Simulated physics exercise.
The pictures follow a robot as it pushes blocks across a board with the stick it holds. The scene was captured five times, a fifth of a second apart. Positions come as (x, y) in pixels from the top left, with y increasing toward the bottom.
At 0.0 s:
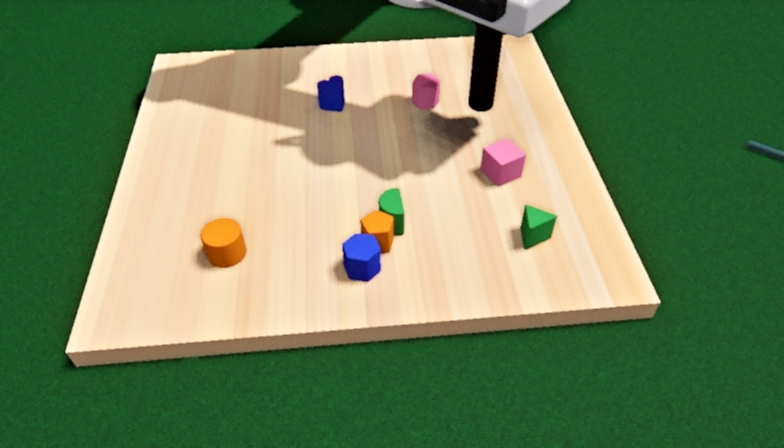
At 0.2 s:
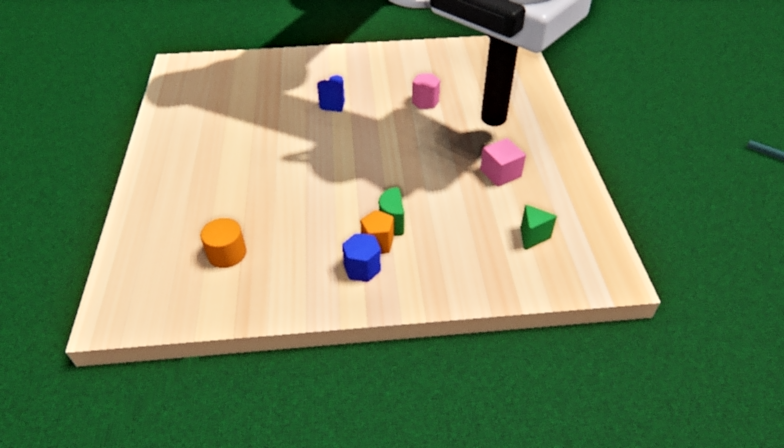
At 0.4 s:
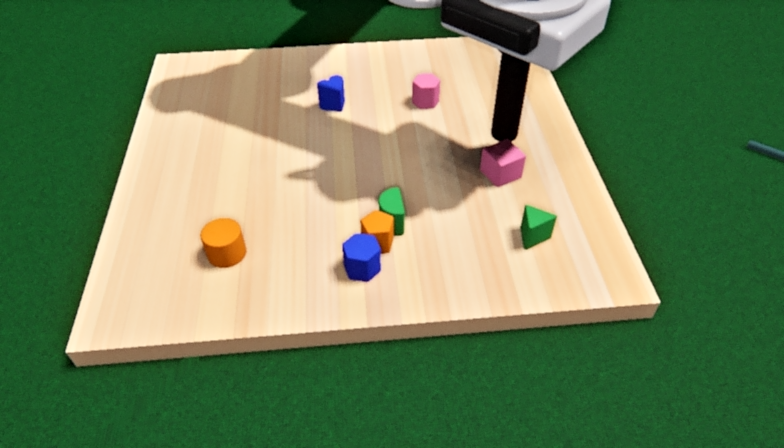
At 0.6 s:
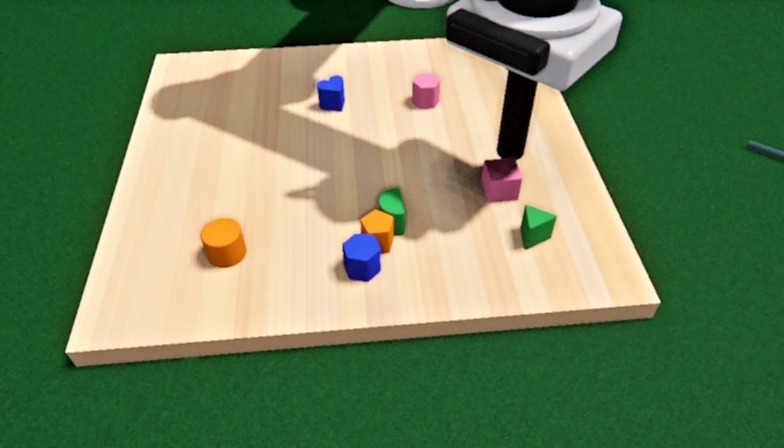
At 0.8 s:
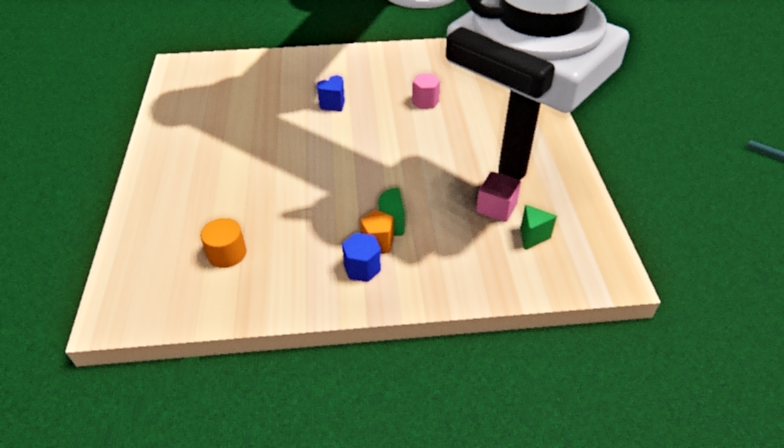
A black stick on a robot arm moved down to the pink block and pushed it toward the bottom of the wooden board, close beside the green triangular piece, while the other pieces stayed still.
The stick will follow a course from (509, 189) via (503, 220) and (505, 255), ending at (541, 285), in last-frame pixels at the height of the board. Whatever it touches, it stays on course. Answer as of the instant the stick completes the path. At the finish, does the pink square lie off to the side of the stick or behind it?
I believe so.
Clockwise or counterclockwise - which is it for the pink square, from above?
Looking from above, the answer is clockwise.
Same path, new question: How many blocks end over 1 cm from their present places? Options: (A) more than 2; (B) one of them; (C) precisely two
The one that fits is B, one of them.
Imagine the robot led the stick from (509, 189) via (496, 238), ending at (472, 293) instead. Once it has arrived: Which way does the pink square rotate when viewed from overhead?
Its rotation is clockwise.
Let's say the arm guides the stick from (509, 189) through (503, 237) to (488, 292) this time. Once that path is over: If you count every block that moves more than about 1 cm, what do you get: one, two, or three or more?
When the path ends, I think you'll find one block out of place by more than 1 cm.
What follows on the original path. One third of the way, stick at (506, 205); pink square at (485, 214), turned 35° clockwise.
Two thirds of the way, stick at (508, 240); pink square at (473, 233), turned 65° clockwise.
At the end, stick at (546, 270); pink square at (473, 233), turned 65° clockwise; green triangular piece still.
